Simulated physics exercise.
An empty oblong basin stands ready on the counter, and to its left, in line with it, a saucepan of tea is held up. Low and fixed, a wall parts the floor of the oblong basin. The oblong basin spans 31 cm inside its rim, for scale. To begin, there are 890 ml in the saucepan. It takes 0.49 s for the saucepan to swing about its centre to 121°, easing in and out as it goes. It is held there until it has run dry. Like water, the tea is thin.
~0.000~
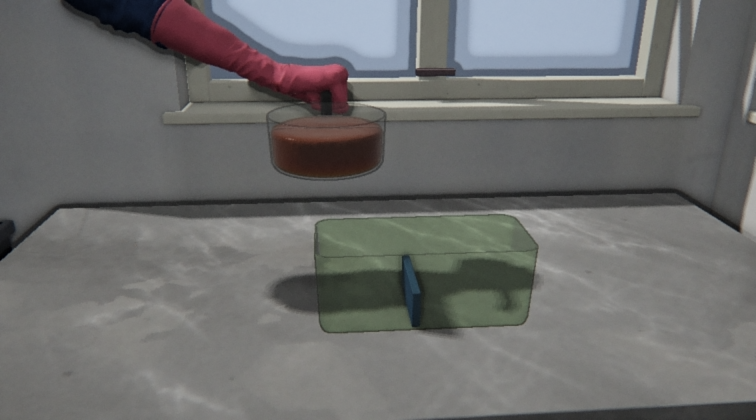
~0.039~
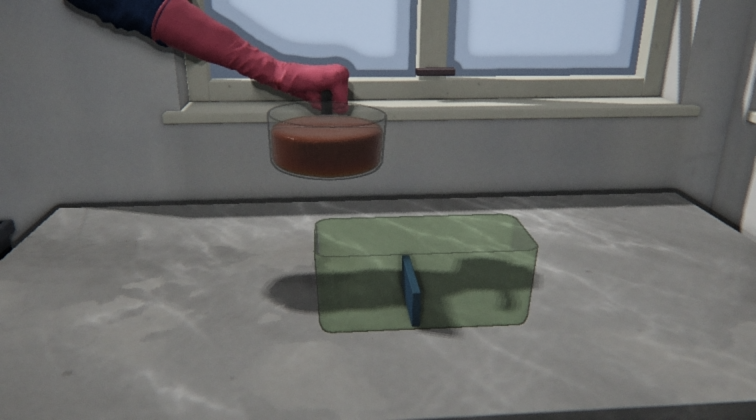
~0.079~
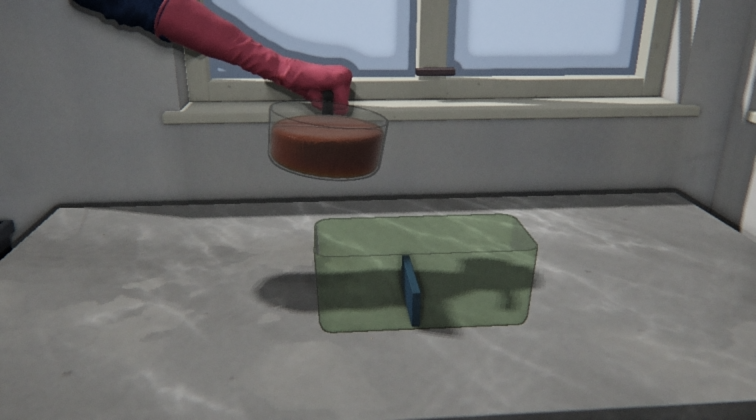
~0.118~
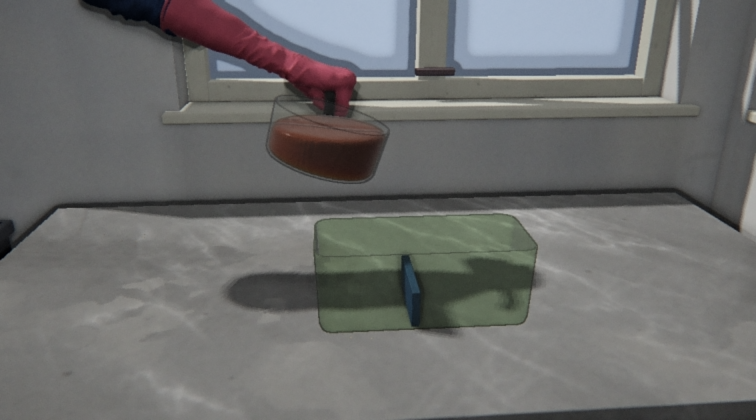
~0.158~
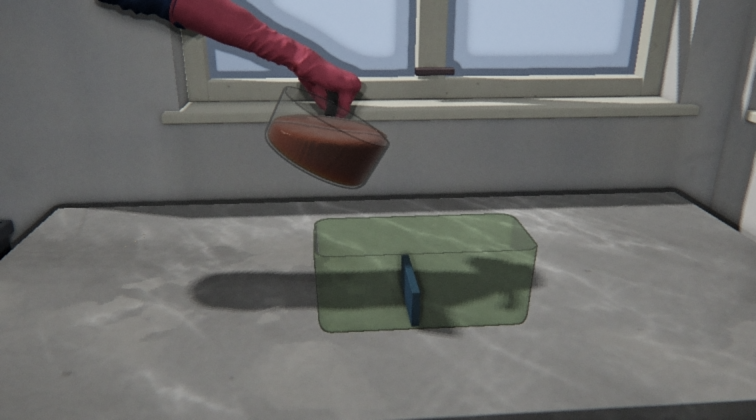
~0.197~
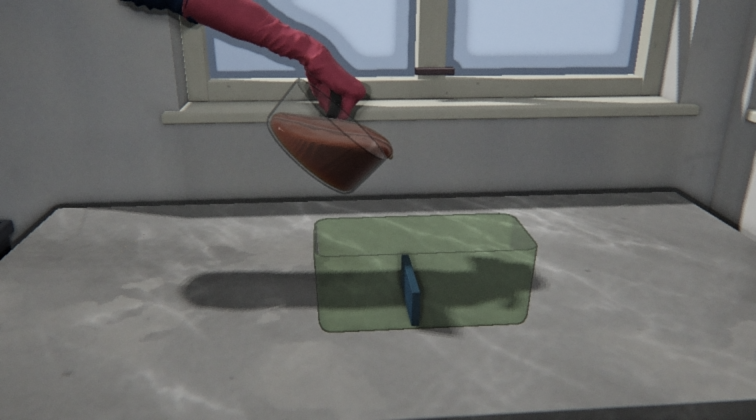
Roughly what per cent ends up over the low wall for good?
About 37 in every hundred.
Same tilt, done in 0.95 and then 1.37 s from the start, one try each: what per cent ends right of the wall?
Try 1: 60 %; try 2: 65 %.
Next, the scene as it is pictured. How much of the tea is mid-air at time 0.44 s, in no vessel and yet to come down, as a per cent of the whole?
Near 36 per cent at that moment.
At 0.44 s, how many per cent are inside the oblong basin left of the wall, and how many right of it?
Near 26 on the left, 28 on the right.
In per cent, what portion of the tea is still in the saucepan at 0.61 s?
Around 1 percent of it.
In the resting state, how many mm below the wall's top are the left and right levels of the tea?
On the left it's about 26 mm; on the right, about 38 mm.
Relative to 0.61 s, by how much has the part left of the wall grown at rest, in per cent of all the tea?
3 %.
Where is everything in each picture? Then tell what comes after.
In the first frame, tilt 0°; pouring edge (385, 115); surface from (270, 128) to (383, 126); the oblong basin's rim runs from (316, 239) to (526, 232); the wall's top is at (411, 274).
In the second frame, tilt 2°; pouring edge (386, 116); surface from (271, 127) to (383, 126).
In the third frame, tilt 8°; pouring edge (387, 122); surface from (271, 125) to (384, 128).
In the fourth frame, tilt 17°; pouring edge (388, 131); surface from (272, 124) to (386, 131).
In the fifth frame, tilt 29°; pouring edge (388, 144); surface from (270, 121) to (388, 137); 1 per cent is over the edge.
In the sixth frame, tilt 42°; pouring edge (384, 157); surface from (271, 116) to (373, 141); 6 per cent is over the edge.
Then, 0.44 s in, the tilt is 117° and 9 per cent is still to pour, 26 is left of the wall and 28 right of it.
Then, 0.61 s in, the tilt is 121° and 1 per cent is still to pour, 51 is left of the wall and 31 right of it.
Then, 0.79 s in, the tilt is 121° and 0 per cent is still to pour, 46 is left of the wall and 34 right of it.
Then, 0.99 s in, the tilt is 121° and 0 per cent is still to pour, 54 is left of the wall and 37 right of it.
Finally, 54 per cent lies left of the wall, 37 right of it and 8 outside.
